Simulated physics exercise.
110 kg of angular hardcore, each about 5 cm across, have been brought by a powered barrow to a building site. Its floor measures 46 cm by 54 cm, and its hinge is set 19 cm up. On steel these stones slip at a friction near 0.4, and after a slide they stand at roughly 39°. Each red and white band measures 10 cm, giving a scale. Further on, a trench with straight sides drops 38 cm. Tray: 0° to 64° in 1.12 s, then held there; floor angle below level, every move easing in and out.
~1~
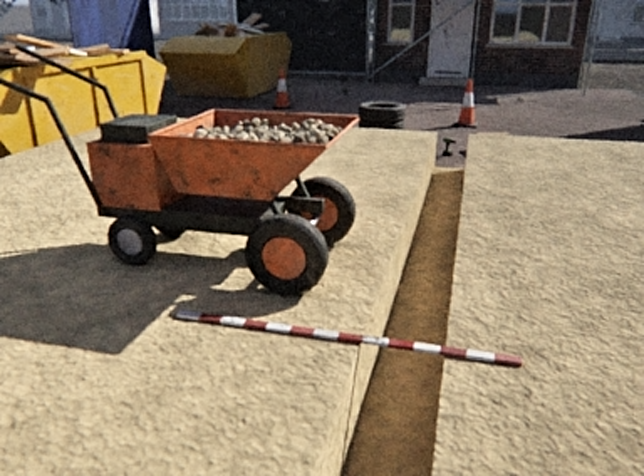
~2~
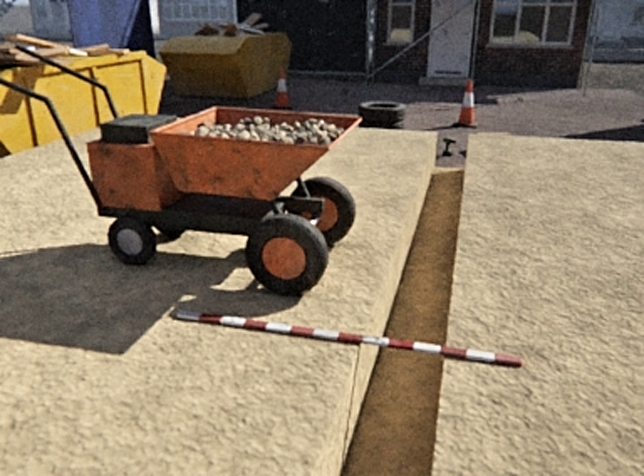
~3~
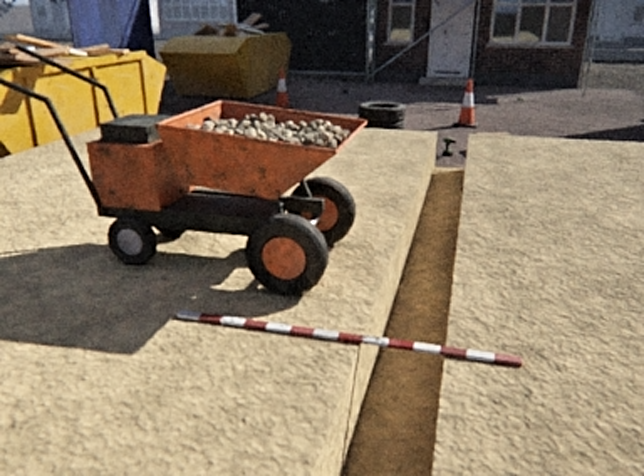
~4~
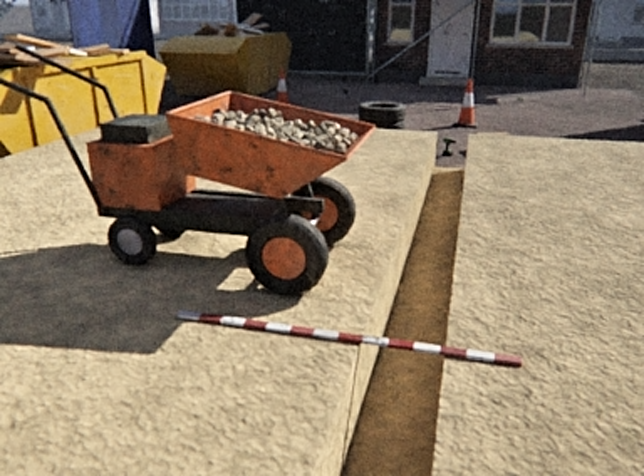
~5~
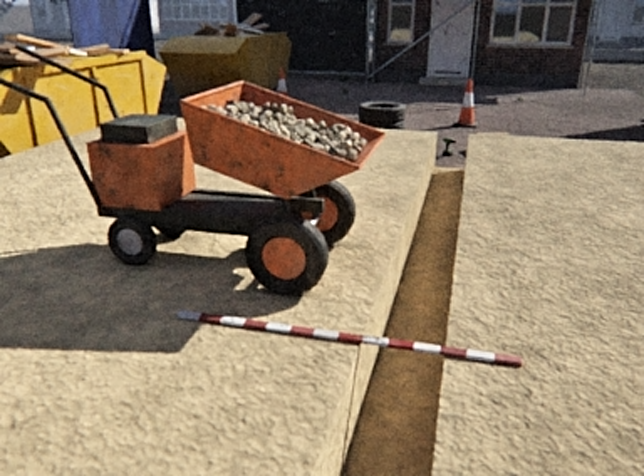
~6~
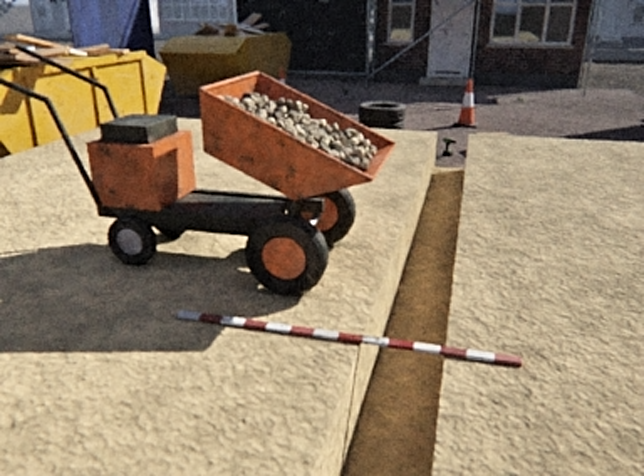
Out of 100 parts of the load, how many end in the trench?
Some 70 out of 100.
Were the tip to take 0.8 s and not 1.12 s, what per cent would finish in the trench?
Roughly 65 per cent.
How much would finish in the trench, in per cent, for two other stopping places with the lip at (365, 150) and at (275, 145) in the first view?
I'd expect close to 35 per cent at the first and 90 per cent at the second.
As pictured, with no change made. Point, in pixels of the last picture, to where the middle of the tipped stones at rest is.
In the last view, about (431, 327).
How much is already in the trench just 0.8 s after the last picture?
I'd say near 15 per cent at that time.
Then, 0.4 s after the last picture the floor is at 54°, 100 % in the tray; the foremost stones are at (404, 213).
Then, 0.8 s after the last picture the floor is at 64°, 82 % in the tray, 16 % in the trench, 2 % past the trench; the foremost stones are at (466, 289).
Then, 1.1 s after the last picture the floor is at 64°, 44 % in the tray, 33 % in the trench, 24 % past the trench; the foremost stones are at (556, 294).
Then, 3.0 s after the last picture the floor is at 64°, 6 % in the tray, 70 % in the trench, 24 % past the trench; the foremost stones are at (593, 297).
